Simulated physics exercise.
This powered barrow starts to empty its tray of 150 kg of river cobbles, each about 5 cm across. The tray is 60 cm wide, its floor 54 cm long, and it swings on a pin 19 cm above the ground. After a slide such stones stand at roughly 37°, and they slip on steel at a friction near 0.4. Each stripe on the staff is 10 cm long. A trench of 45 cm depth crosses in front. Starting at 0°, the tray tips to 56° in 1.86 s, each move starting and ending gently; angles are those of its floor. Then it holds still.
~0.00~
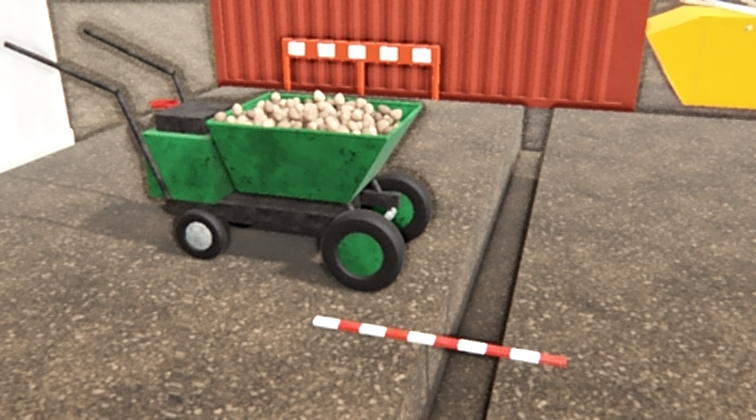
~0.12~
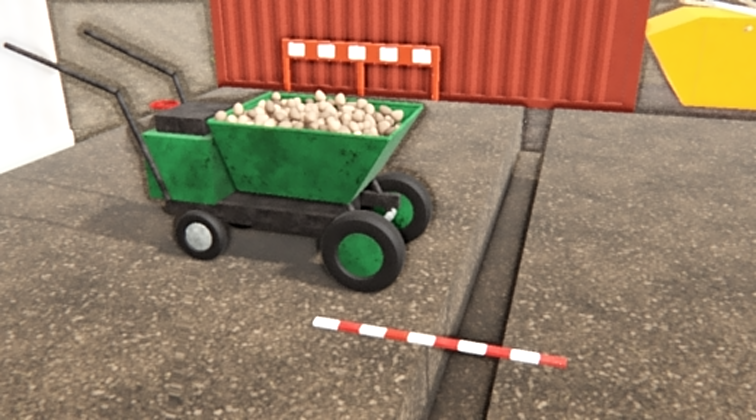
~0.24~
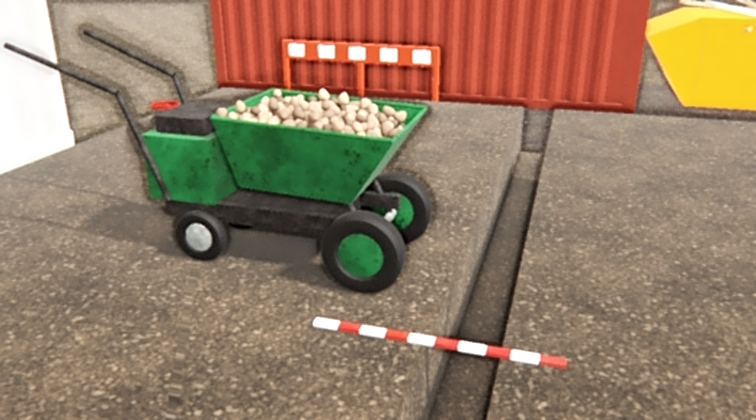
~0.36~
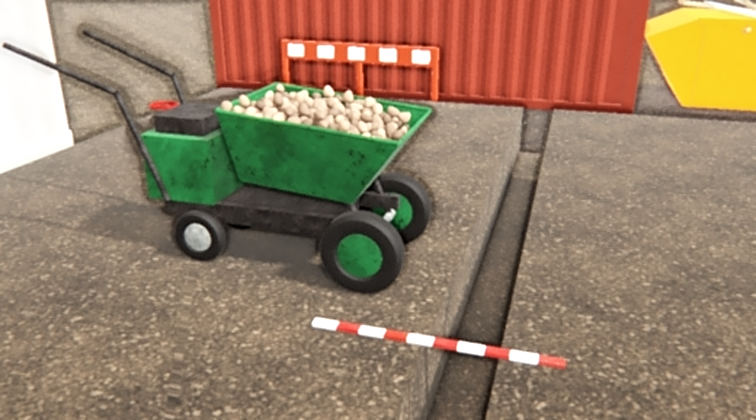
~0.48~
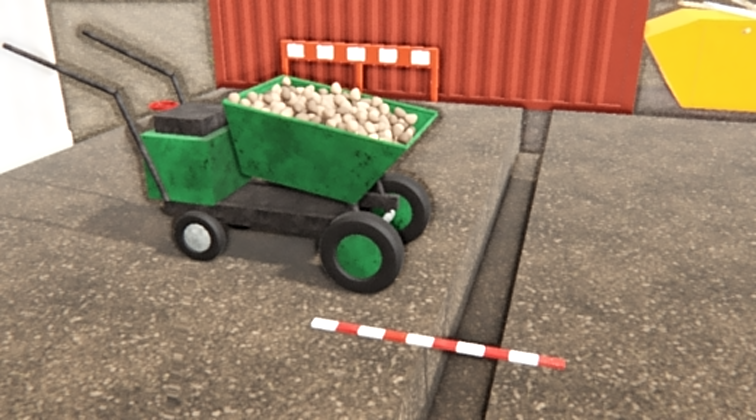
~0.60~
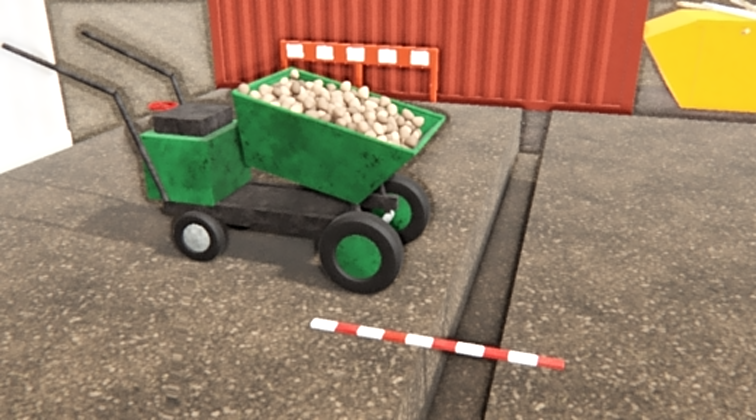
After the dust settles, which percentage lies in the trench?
Close to 21 in a hundred.
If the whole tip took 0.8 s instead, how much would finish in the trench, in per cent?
Then about 15 per cent.
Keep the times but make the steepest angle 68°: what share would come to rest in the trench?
It would be near 40 per cent.
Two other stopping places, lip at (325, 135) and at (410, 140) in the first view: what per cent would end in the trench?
About 35 and 5 per cent.
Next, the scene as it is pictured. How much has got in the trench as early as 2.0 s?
About 5 per cent by then.
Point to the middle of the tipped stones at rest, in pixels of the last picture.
Around (503, 347).
After 1.4 s the floor is at 47°; 100 % in the tray; the foremost stones are at (466, 183).
After 2.0 s the floor is at 56°; 87 % in the tray, 6 % in the trench, 7 % past the trench; the foremost stones are at (575, 286).
After 2.3 s the floor is at 56°; 76 % in the tray, 10 % in the trench, 14 % past the trench; the foremost stones are at (627, 290).
After 4.3 s the floor is at 56°; 61 % in the tray, 21 % in the trench, 18 % past the trench; the foremost stones are at (679, 291).
